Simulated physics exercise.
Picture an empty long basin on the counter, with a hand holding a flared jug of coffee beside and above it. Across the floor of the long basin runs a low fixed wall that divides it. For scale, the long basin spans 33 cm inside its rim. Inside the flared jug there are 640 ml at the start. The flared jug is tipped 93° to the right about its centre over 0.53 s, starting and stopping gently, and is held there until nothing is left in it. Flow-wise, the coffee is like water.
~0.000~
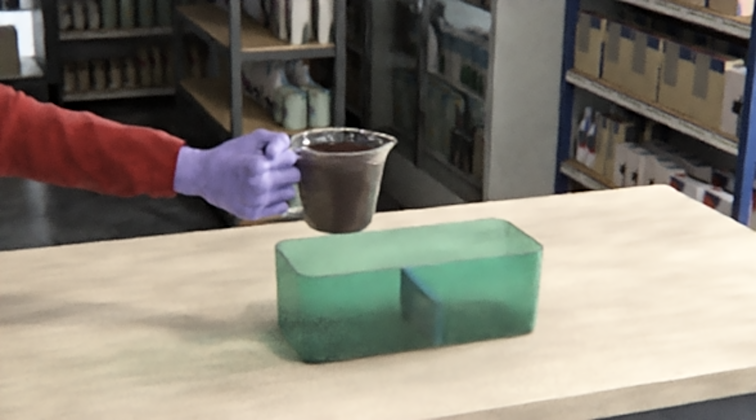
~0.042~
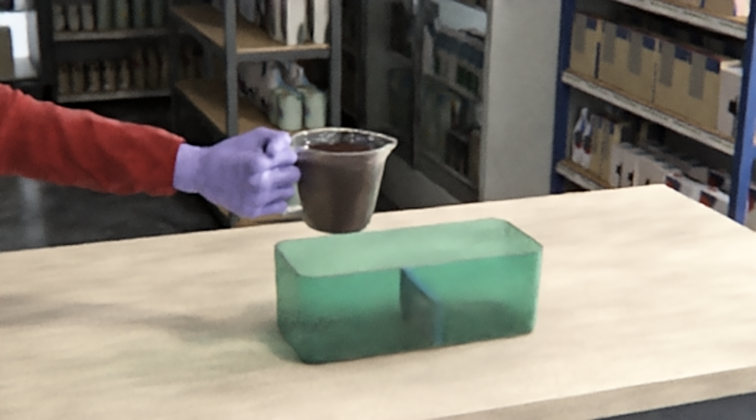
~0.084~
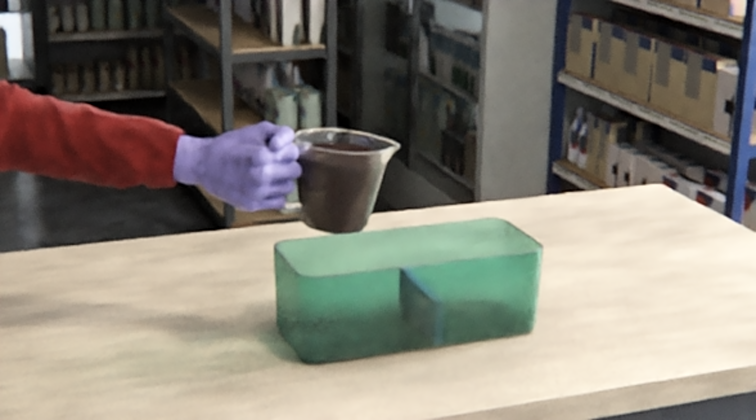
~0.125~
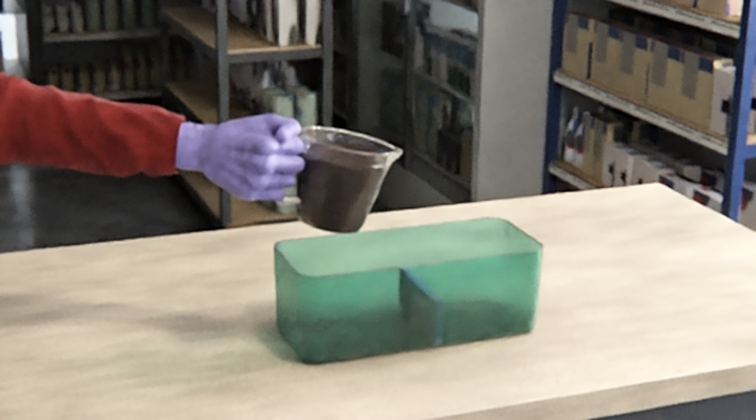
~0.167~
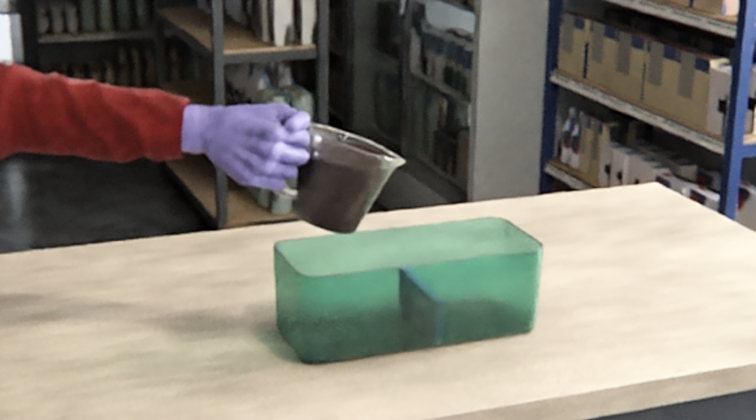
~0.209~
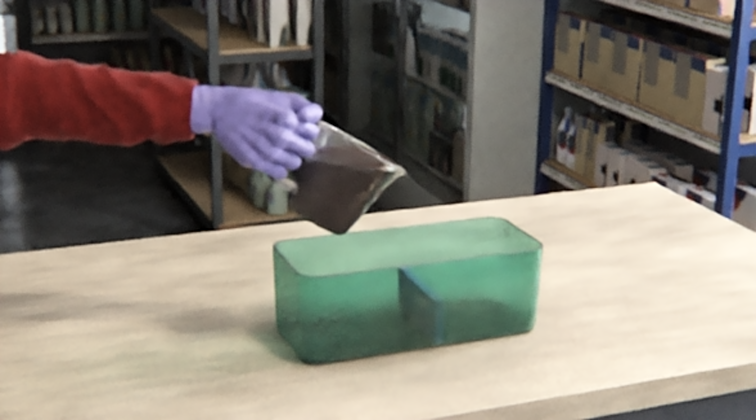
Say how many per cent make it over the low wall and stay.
About 53 per cent makes it over and stays.
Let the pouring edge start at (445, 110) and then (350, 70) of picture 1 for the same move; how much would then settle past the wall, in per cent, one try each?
90 in a hundred, followed by 5 in a hundred.
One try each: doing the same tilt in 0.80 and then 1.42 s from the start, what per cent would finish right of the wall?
Respectively 60 and 70 %.
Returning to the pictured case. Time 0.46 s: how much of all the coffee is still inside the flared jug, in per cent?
Some 48 per cent.
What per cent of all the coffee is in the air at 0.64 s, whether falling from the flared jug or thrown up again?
10 per cent, roughly.
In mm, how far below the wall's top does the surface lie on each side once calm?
Some 46 mm on the left and 40 mm on the right.
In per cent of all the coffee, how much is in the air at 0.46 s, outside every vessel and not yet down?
Roughly 20 percent.
After 0.46 s the tilt is 88° and 48 per cent is still to pour, 6 is left of the wall and 26 right of it.
After 0.64 s the tilt is 93° and 13 per cent is still to pour, 32 is left of the wall and 46 right of it.
After 0.82 s the tilt is 93° and 3 per cent is still to pour, 42 is left of the wall and 53 right of it.
After 1.03 s the tilt is 93° and 1 per cent is still to pour, 45 is left of the wall and 53 right of it.
In the end 46 per cent lies left of the wall, 53 right of it and 1 outside.
